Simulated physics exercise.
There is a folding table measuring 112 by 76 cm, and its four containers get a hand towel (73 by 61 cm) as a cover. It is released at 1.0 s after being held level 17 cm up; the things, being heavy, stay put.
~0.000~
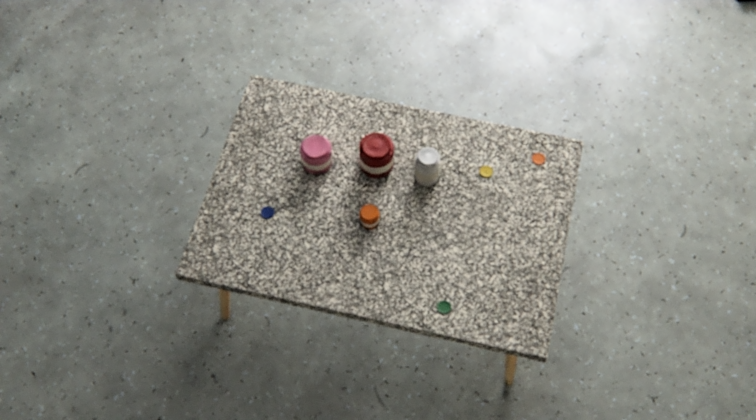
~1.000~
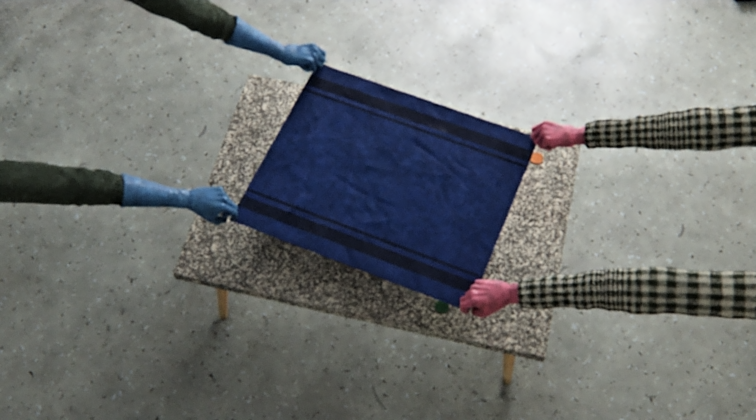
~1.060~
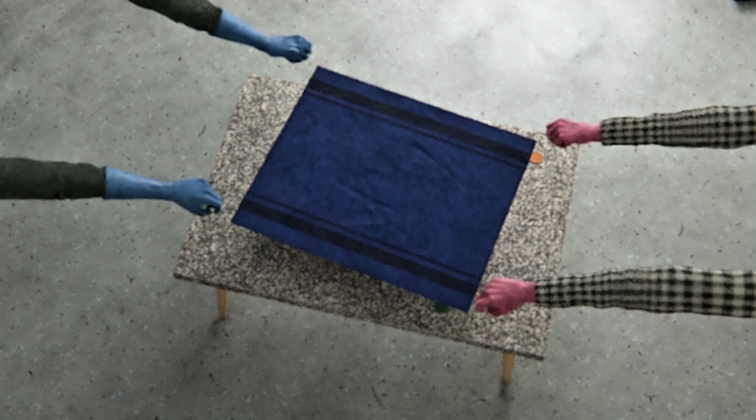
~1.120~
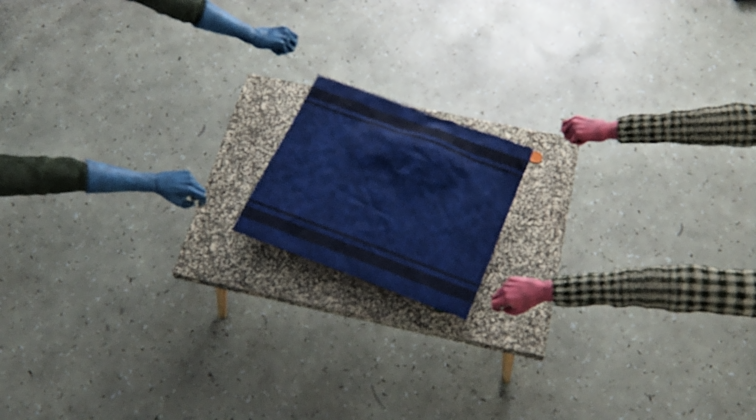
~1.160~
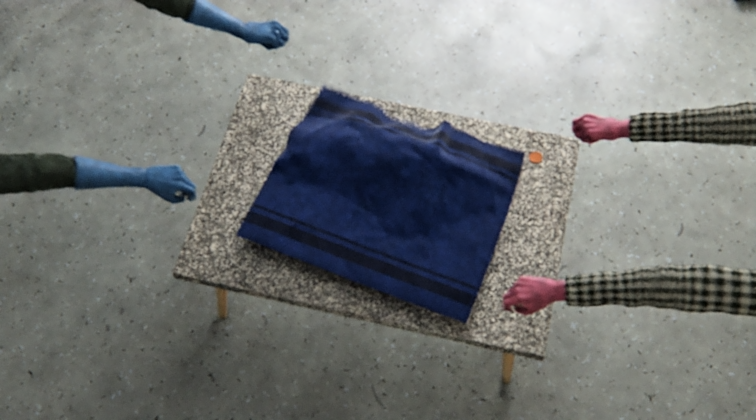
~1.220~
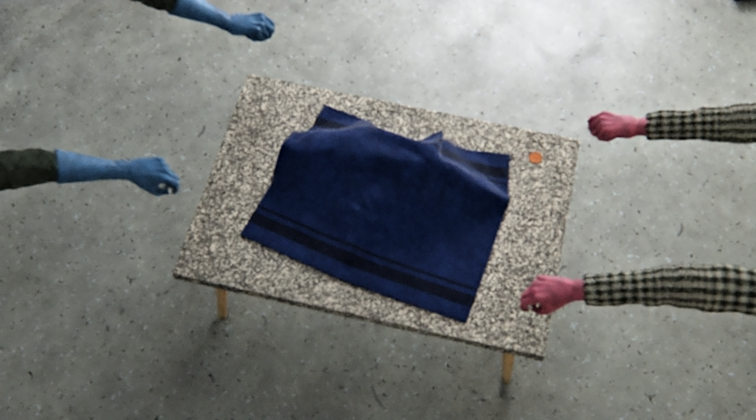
Two pairs of hands, blue ones on dark-sleeved arms at the left and pink ones on checked-sleeved arms at the right, work over a speckled table on a grey floor, seen from high above by a still camera. Pink, red and white containers, a small orange jar and coloured discs sit uncovered at first. The hands stretch a dark blue towel above them, release it and draw back outward, and it sinks, draping in folds over the containers.
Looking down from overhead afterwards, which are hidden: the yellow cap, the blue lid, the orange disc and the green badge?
In order: The yellow cap ends under the cloth; the blue lid ends under the cloth; the orange disc still shows; the green badge vanishes under it.
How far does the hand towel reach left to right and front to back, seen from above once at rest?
Roughly 76 cm across and 62 cm deep.
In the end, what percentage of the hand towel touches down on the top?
Share on top, approx.: 45 %.
At 1.4 s, 45 % of it is down, spanning 77 by 63 cm, above green badge, blue lid, yellow cap.
At 1.6 s, 45 % of it is down, spanning 77 by 62 cm, above green badge, blue lid, yellow cap.
At 1.7 s, 45 % of it is down, spanning 77 by 62 cm, above green badge, blue lid, yellow cap.
At 1.9 s, 45 % of it is down, spanning 77 by 62 cm, above green badge, blue lid, yellow cap.
At 2.7 s, 45 % of it is down, spanning 77 by 62 cm, above green badge, blue lid, yellow cap.
